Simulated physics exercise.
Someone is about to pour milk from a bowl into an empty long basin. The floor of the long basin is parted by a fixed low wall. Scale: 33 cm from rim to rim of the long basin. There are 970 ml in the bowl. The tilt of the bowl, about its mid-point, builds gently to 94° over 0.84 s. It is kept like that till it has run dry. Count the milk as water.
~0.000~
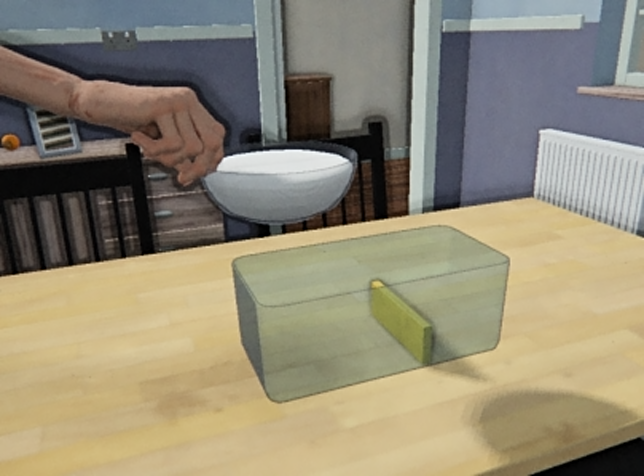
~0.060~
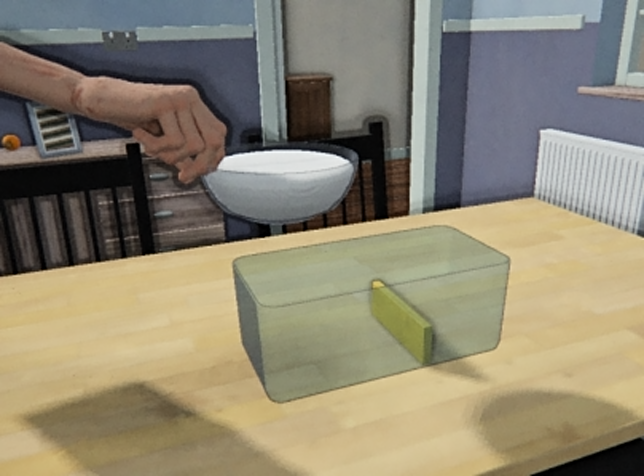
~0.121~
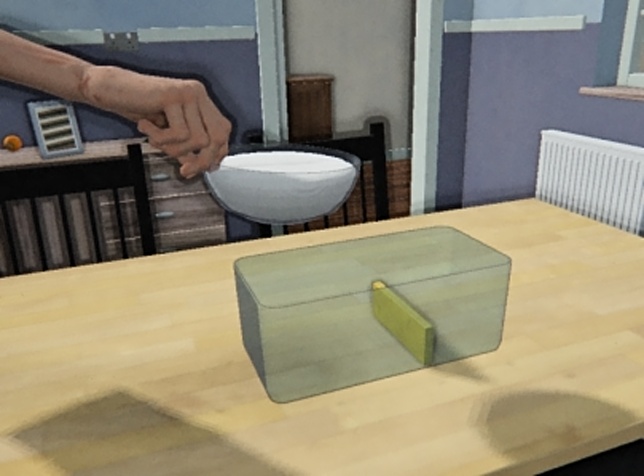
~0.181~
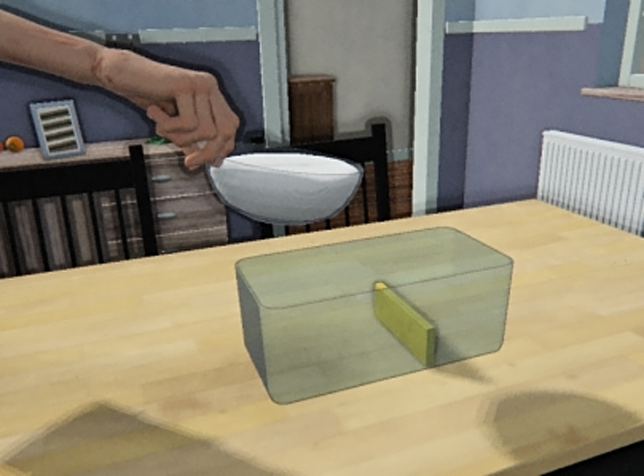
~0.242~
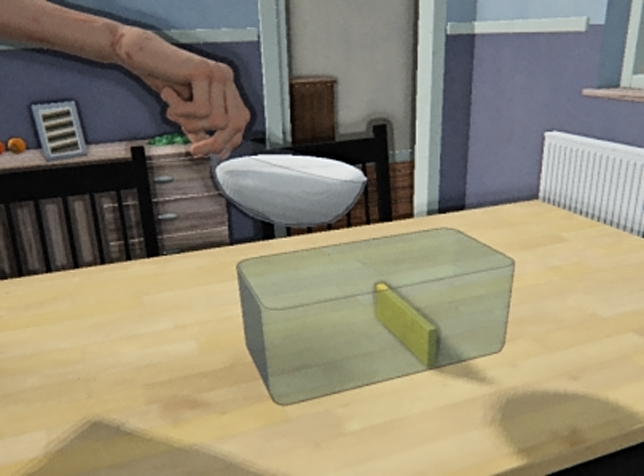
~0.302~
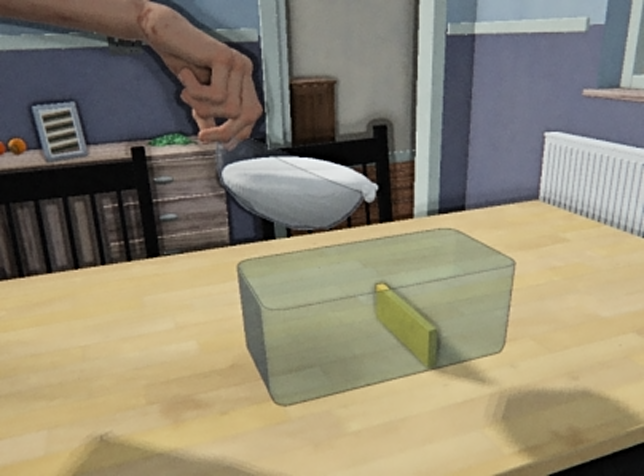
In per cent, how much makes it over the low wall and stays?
About 32 per cent.
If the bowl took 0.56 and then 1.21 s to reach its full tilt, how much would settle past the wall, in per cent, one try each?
First 20, then 40 per cent.
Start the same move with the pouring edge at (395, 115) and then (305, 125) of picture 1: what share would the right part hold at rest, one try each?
In turn about 75 and 5 per cent.
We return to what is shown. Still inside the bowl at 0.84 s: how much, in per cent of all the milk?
About 1 per cent.
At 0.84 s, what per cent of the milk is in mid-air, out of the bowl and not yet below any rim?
Some 2 per cent.
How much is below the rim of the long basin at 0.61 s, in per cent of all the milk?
Some 54 per cent.
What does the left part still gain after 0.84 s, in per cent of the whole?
Near 1 in a hundred.
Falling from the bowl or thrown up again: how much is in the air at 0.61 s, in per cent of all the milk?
About 28 per cent.
By 0.61 s the tilt is 78° and 17 per cent is still to pour, 28 is left of the wall and 27 right of it.
By 0.84 s the tilt is 94° and 1 per cent is still to pour, 64 is left of the wall and 32 right of it.
By 1.08 s the tilt is 94° and 0 per cent is still to pour, 65 is left of the wall and 32 right of it.
By 1.34 s the tilt is 94° and 0 per cent is still to pour, 65 is left of the wall and 32 right of it.
At rest 65 per cent lies left of the wall, 32 right of it and 3 outside.
